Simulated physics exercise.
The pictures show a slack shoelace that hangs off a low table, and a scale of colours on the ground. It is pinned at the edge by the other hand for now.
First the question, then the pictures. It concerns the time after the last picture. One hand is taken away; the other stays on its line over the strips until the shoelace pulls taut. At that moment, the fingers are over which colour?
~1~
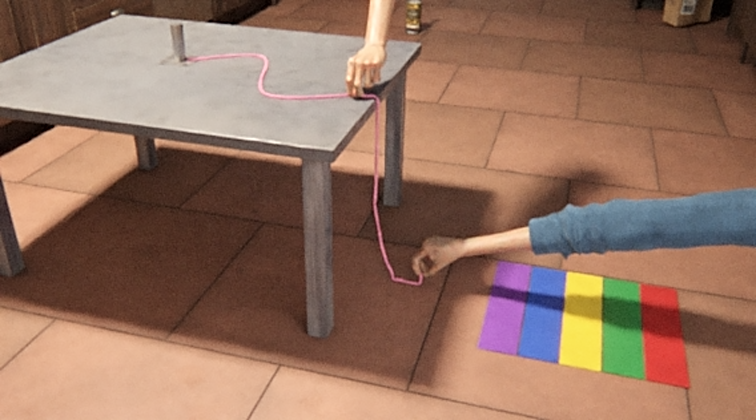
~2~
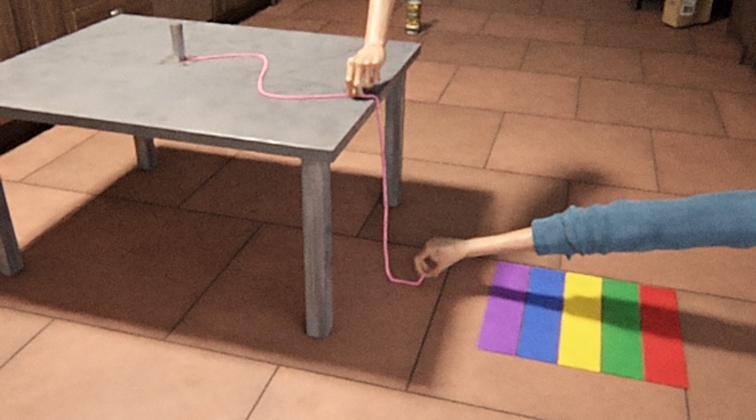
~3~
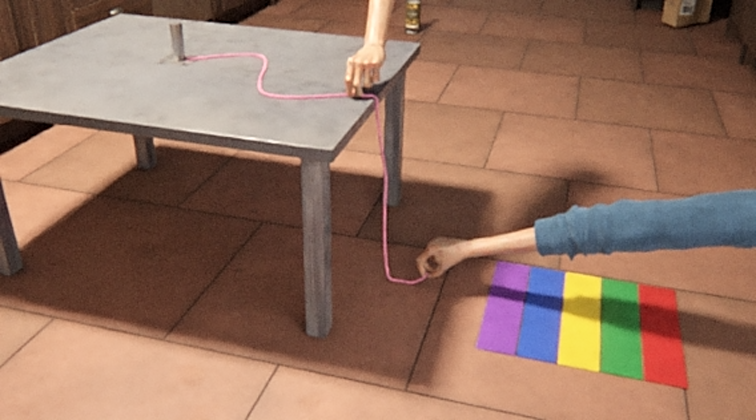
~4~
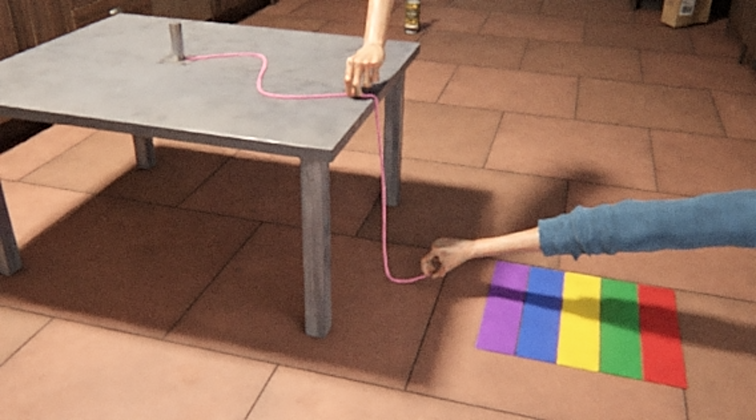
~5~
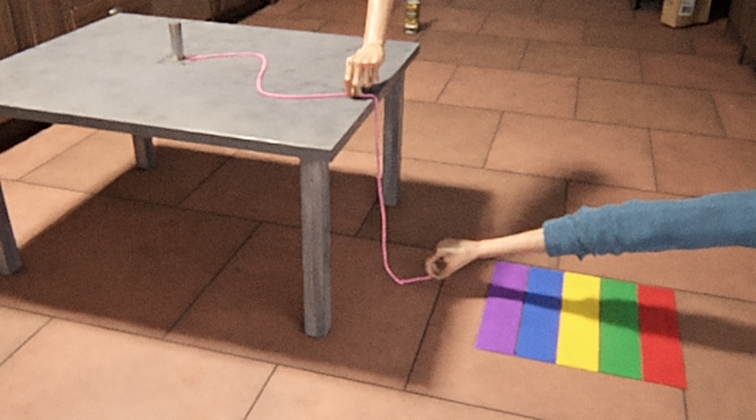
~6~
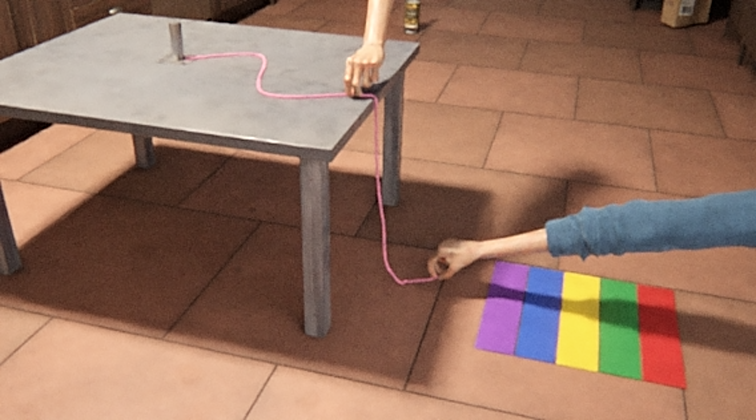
Over the red one.
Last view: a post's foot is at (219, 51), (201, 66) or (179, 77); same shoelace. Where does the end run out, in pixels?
First (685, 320), then (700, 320), then (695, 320).
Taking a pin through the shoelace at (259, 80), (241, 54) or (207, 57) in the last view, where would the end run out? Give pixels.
Approximately at (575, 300), at (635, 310) and at (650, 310), in that order.
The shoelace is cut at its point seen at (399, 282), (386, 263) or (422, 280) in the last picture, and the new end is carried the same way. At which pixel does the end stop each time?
(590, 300), (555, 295), (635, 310).
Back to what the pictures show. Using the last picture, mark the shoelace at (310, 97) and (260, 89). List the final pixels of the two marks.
At (402, 112), then (351, 85).
Soon after, end near (577, 300); over yellow.
Then, end near (628, 309); over green.
At full stretch, end near (658, 314); over red. It halts on the red strip.
